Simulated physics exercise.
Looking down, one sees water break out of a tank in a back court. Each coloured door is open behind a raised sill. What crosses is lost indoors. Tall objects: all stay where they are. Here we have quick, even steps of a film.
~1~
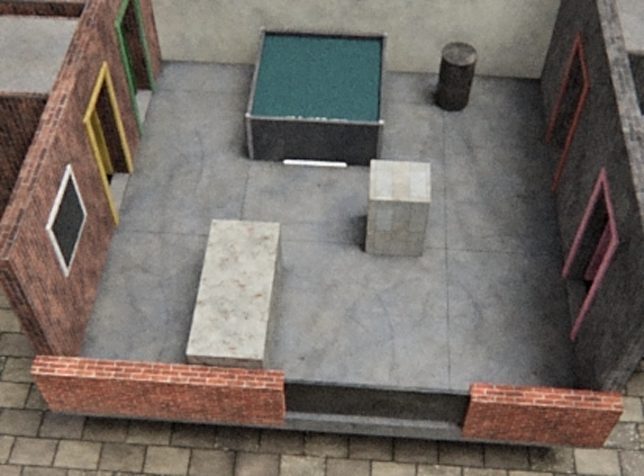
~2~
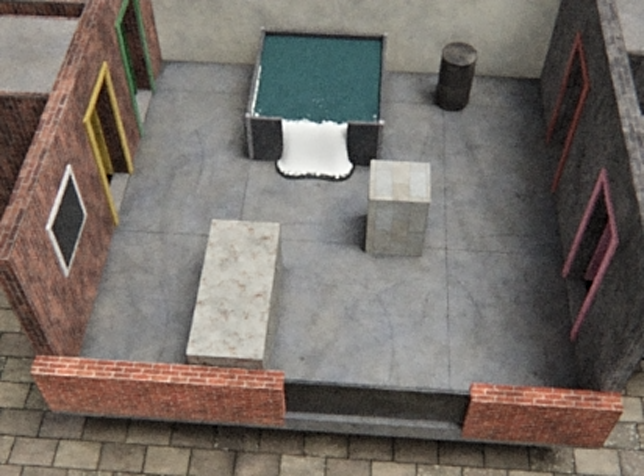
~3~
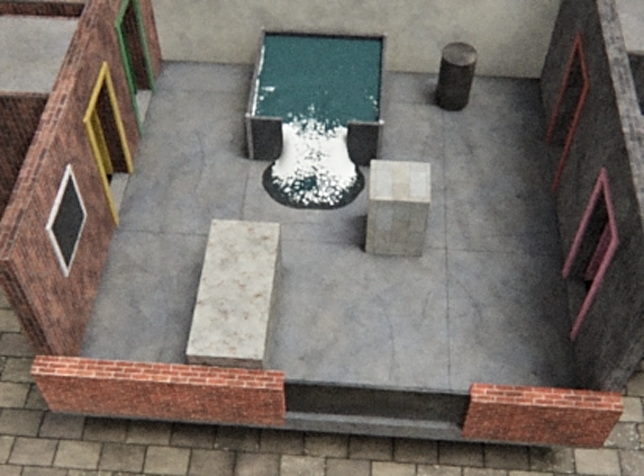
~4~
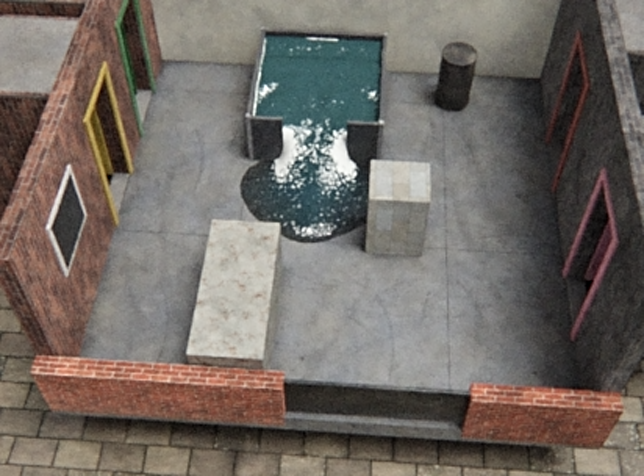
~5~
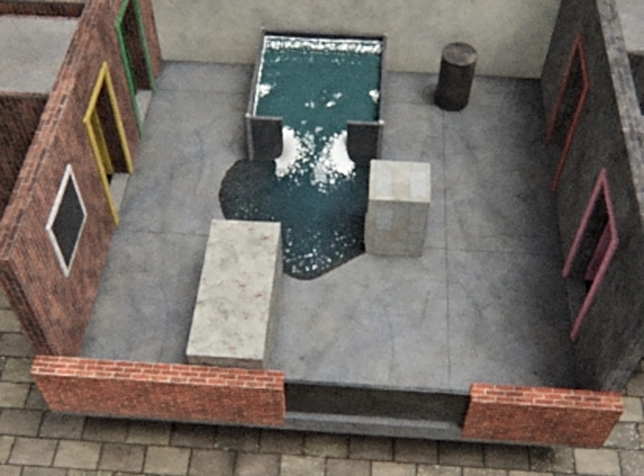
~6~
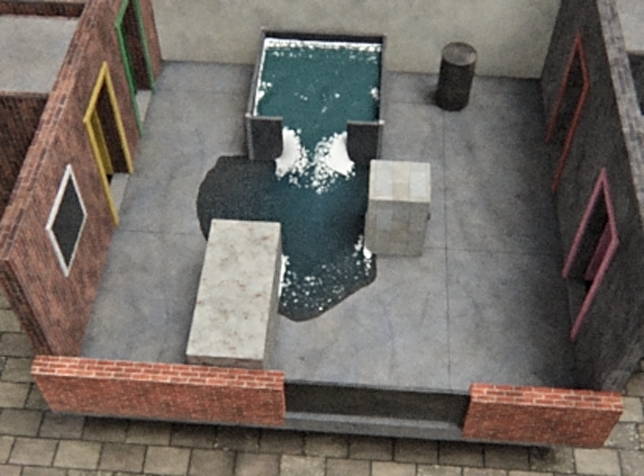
Water bursts through the front of a dark, square tank at the back of a walled court, seen from above by a still camera. Green and yellow doorways line the brick wall at left, red and pink ones the dark wall at right, with two pale blocks and a dark cylinder between. Foaming white at the gap, the dark teal water spreads forward across the grey floor, widens leftward, and runs between the blocks.
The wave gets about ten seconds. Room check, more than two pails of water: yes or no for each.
Pink door, yes; green door, no; yellow door, yes; red door, no.
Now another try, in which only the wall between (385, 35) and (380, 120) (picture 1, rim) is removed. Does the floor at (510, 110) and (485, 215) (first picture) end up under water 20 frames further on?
Soaked and Soaked.
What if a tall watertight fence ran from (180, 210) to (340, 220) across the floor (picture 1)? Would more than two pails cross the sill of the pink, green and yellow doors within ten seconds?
The pink one falls short, the green one tops the limit and the yellow one tops the limit.
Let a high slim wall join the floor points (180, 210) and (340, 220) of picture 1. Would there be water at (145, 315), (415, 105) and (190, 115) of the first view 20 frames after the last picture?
Results in order: Bone-dry / bone-dry / swamped.
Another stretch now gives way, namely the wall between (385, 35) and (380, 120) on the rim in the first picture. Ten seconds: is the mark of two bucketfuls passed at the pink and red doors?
Pink: Above the mark; red: Above the mark.
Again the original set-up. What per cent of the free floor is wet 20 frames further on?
I'd estimate some 60 per cent.
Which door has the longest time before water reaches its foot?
The green-painted one.
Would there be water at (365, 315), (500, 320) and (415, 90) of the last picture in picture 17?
Result, as listed: Wetted / not wetted / not wetted.
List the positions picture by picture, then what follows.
The first frame shows the tank at (320, 78) is whole and still.
In the second frame, water pours out at (315, 149) and has run to (348, 172).
In the third frame, water pours out at (315, 149) and has run to (333, 205).
In the fourth frame, the front is at (314, 239), out from the gap at (315, 149).
In the fifth frame, water pours out at (315, 150) and has run to (315, 273).
In the sixth frame, the front is at (302, 316), out from the gap at (315, 149).
A moment on, water covers 35 % of the floor; the pink door not reached, the green door not reached, the yellow door not reached, the red door not reached.
Next, water covers 45 % of the floor; the pink door not reached, the green door not reached, the yellow door wet at the sill, nothing in, the red door not reached.
Then, water covers 60 % of the floor; the pink door wet at the sill, nothing in, the green door wet at the sill, nothing in, the yellow door under two buckets in, the red door under two buckets in.
Later, water covers 90 % of the floor; the pink door over two buckets in, the green door wet at the sill, nothing in, the yellow door over two buckets in, the red door under two buckets in.
In the end, water covers 100 % of the floor; the pink door over two buckets in, the green door wet at the sill, nothing in, the yellow door far over two buckets in, the red door under two buckets in.
